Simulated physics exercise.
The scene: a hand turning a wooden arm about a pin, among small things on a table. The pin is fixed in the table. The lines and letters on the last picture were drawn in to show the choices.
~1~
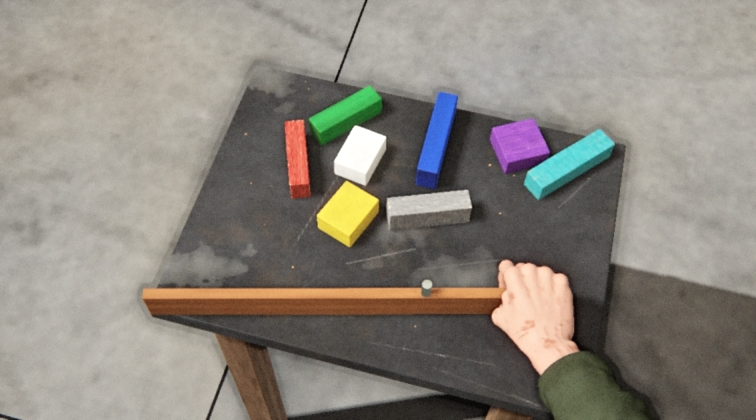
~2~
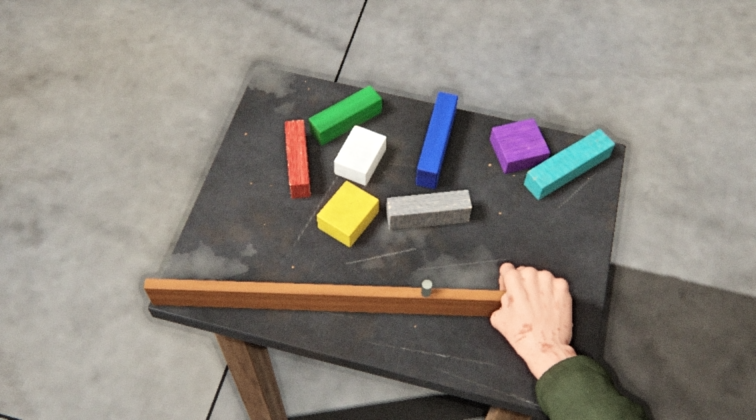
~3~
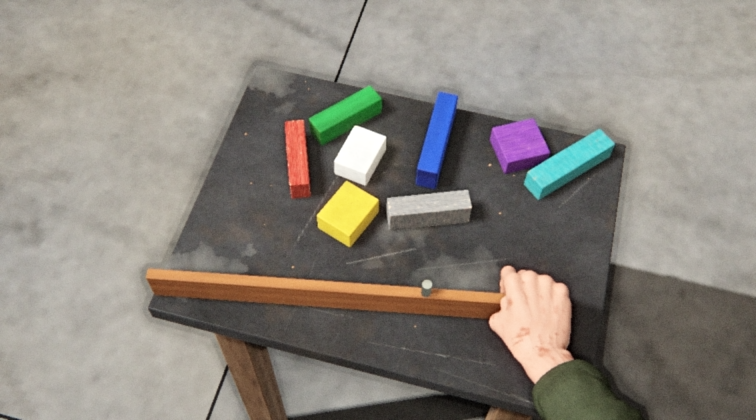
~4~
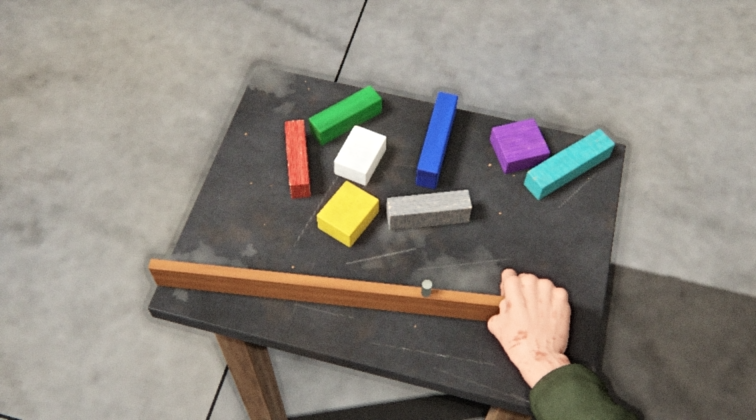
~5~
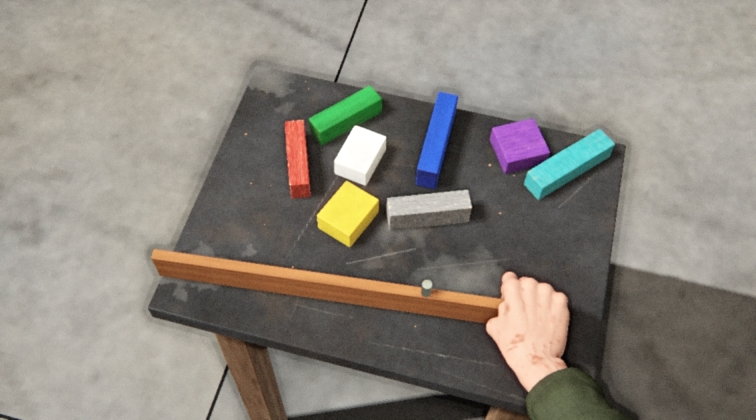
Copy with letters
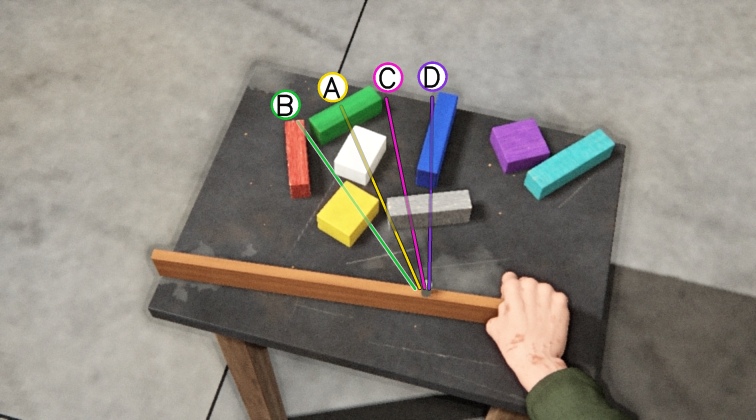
To begin with, a hand grips the right end of a long wooden arm lying nearly level across a dark table, below eight coloured blocks. The hand draws its end slightly downward, and the arm turns a little about its pin, its left end rising gradually while the blocks stay still.
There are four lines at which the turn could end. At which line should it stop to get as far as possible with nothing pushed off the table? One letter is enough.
Up to line A.
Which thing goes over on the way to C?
The green stick.
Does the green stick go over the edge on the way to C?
Yes.
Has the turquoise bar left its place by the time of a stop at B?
By then, no.
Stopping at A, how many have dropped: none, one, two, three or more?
By then, none.
On the marked copy, A at (378, 191); B at (353, 200); C at (404, 187); D at (431, 187).
Following A. Soon after the start, arm (305, 226); purple block (520, 146); turquoise bar (569, 165).
Later, arm (344, 192); red bar (310, 142); grey bar (451, 212).
In the end, arm (376, 178); green stick (399, 95); blue stick (442, 138); nothing has fallen.
As for the rest, B is safe but short; C drops the green stick; D drops the green stick.
